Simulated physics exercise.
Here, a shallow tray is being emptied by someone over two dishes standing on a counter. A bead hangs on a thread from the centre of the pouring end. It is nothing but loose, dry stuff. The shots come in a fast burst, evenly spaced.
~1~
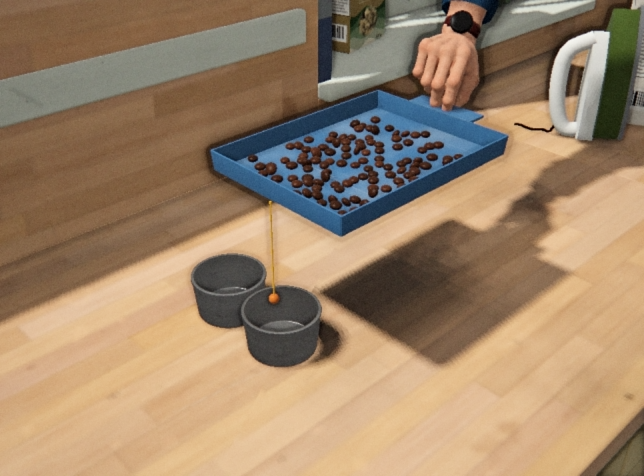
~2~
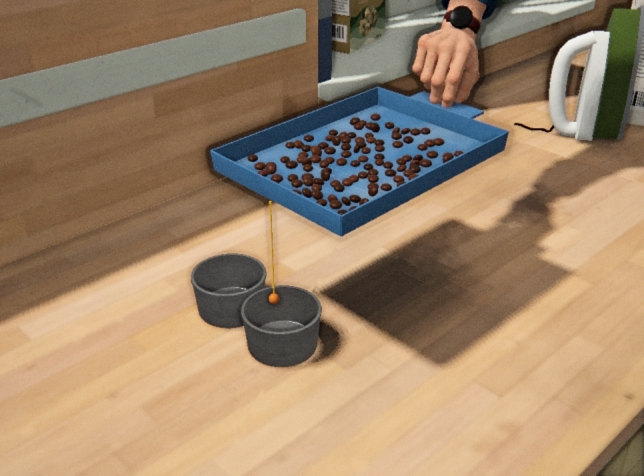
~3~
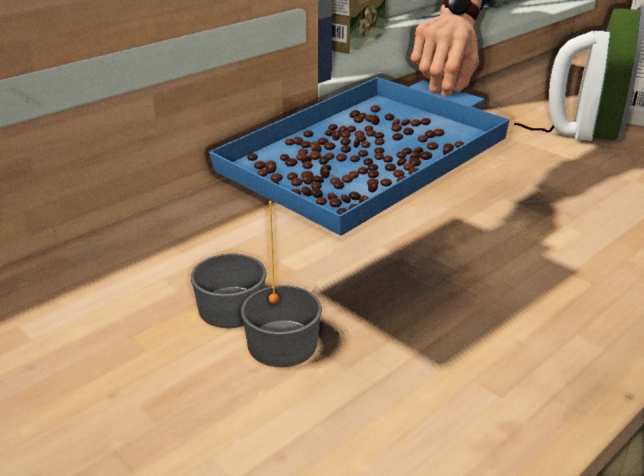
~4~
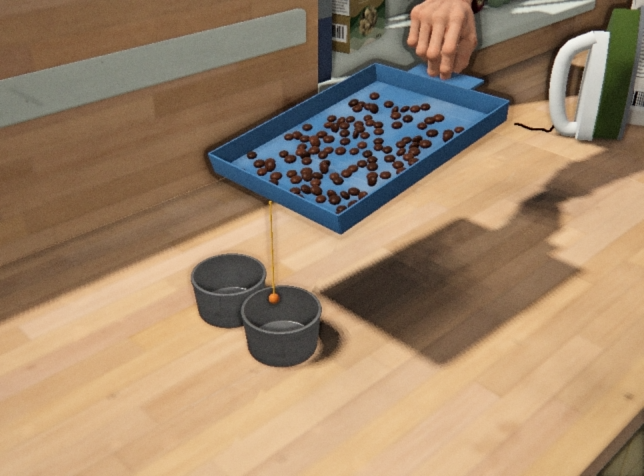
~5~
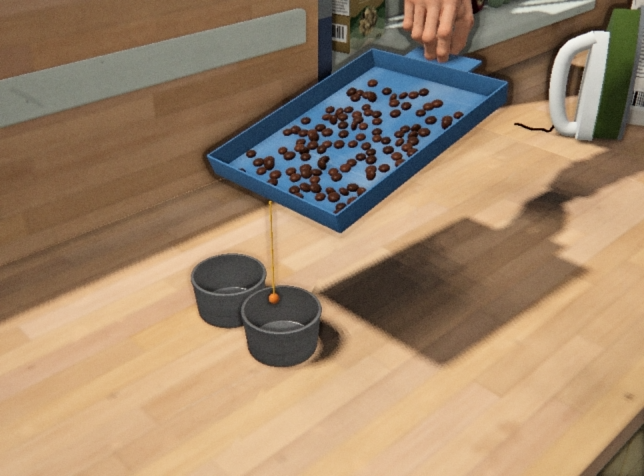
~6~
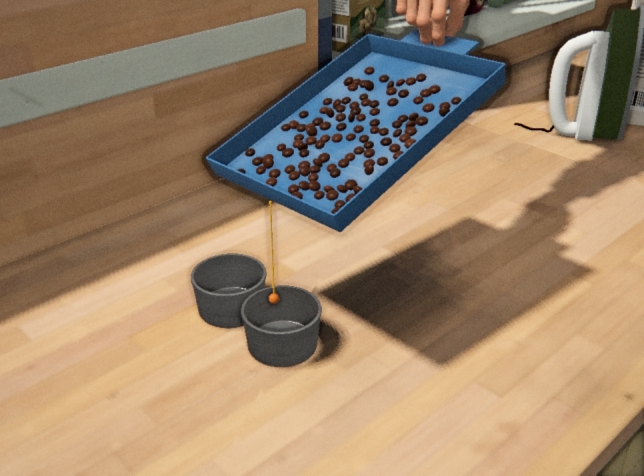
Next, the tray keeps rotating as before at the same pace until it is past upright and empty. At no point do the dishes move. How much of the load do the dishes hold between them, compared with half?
In the end the dishes save the lesser share of it.
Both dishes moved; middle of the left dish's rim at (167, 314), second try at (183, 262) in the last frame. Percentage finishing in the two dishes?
Around 40 % followed by around 40 %.
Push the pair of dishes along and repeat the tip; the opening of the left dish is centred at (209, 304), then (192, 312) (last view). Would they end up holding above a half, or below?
Well, in excess of half at the first spot and in excess of half at the second.
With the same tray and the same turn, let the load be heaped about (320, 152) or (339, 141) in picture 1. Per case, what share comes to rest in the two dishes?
From the first start you get 10 in a hundred, from the second 10 in a hundred.
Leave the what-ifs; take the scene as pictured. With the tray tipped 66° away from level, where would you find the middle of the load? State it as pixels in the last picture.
The middle of the load sits near (265, 165).
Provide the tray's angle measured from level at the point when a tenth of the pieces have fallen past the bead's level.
The angle is roughly 90° at that point.
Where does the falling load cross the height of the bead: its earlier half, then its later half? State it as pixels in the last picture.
It goes through near (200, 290) first, then near (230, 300).
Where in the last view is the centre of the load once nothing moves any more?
Centre at rest: Close to (198, 354).
Soon, tray tipped steeply; nearly all on the tray; a stray few in the air.
A while on, tray tipped past a quarter turn; about half on the tray; a stray few in the left dish; about a quarter outside both; about a quarter in the air.
Towards the end, tray tipped past a quarter turn; a small part in the left dish; most outside both.
Finally, tray tipped past a quarter turn; none in the right dish; a small part in the left dish; most outside both.
